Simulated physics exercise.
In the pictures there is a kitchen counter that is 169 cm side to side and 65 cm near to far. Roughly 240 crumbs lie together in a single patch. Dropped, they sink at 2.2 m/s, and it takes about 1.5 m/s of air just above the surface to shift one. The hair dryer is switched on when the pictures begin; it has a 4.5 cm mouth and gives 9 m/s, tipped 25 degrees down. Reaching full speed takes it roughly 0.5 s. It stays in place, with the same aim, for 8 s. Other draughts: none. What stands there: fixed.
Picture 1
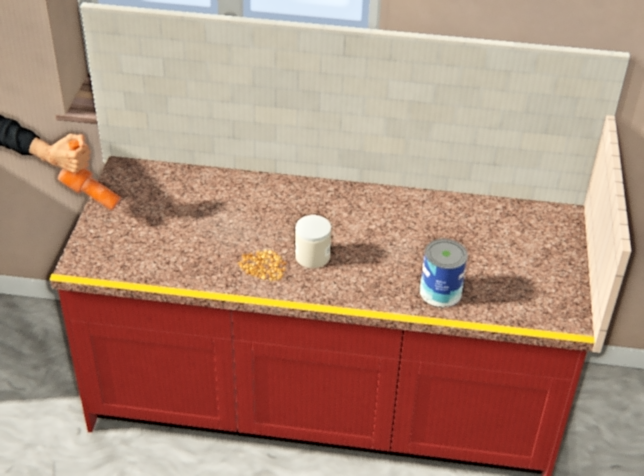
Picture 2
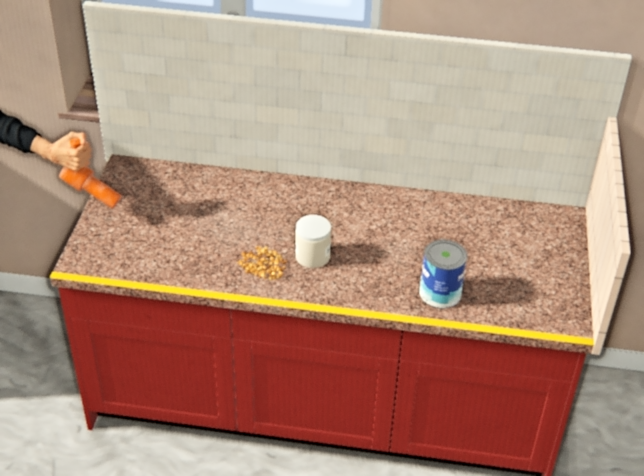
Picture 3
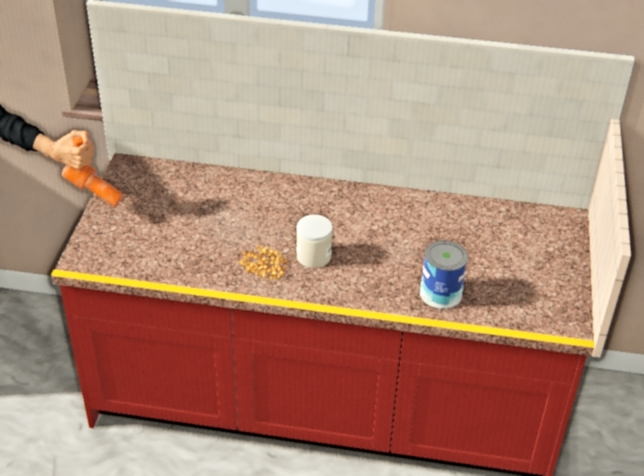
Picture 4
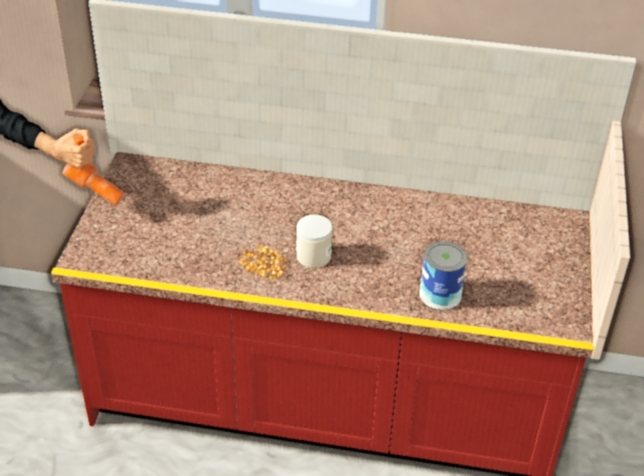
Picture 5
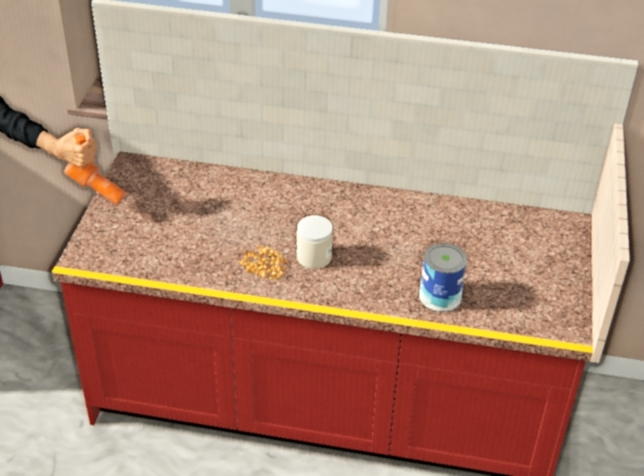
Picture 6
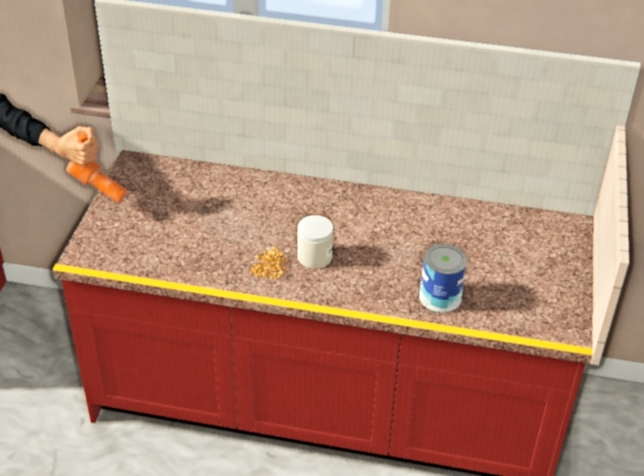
A hand held an orange hair dryer at the left end of a speckled counter, and the small patch of golden crumbs lay still before shifting slightly right, toward a white jar.
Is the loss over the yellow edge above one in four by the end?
Over the limit.
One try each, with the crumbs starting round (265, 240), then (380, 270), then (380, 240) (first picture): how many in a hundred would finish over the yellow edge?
10 %, 0 %, 0 %.
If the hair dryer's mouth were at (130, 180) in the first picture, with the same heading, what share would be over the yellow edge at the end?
Result: Approx. 90 %.
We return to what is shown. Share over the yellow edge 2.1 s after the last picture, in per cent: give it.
About 70 %.
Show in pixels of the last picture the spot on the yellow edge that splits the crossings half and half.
(407, 326).
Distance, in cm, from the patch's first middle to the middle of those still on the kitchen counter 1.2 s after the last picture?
I'd guess near 55 cm.
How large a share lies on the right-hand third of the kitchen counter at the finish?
It comes out near 20 in a hundred.
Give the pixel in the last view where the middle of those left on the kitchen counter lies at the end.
I'd put it around (445, 312).
Then, 1.2 s after the last picture the count stands so, 69 % are over the yellow edge; the middle of those still in play is near (424, 305).
Then, 2.1 s after the last picture the count stands so, 71 % are over the yellow edge; the middle of those still in play is near (423, 306).
Then, 4.0 s after the last picture the count stands so, 73 % are over the yellow edge; the middle of those still in play is near (445, 312).
Then, 7.6 s after the last picture, at the end, 74 % are over the yellow edge; the middle of those still in play is near (445, 312).
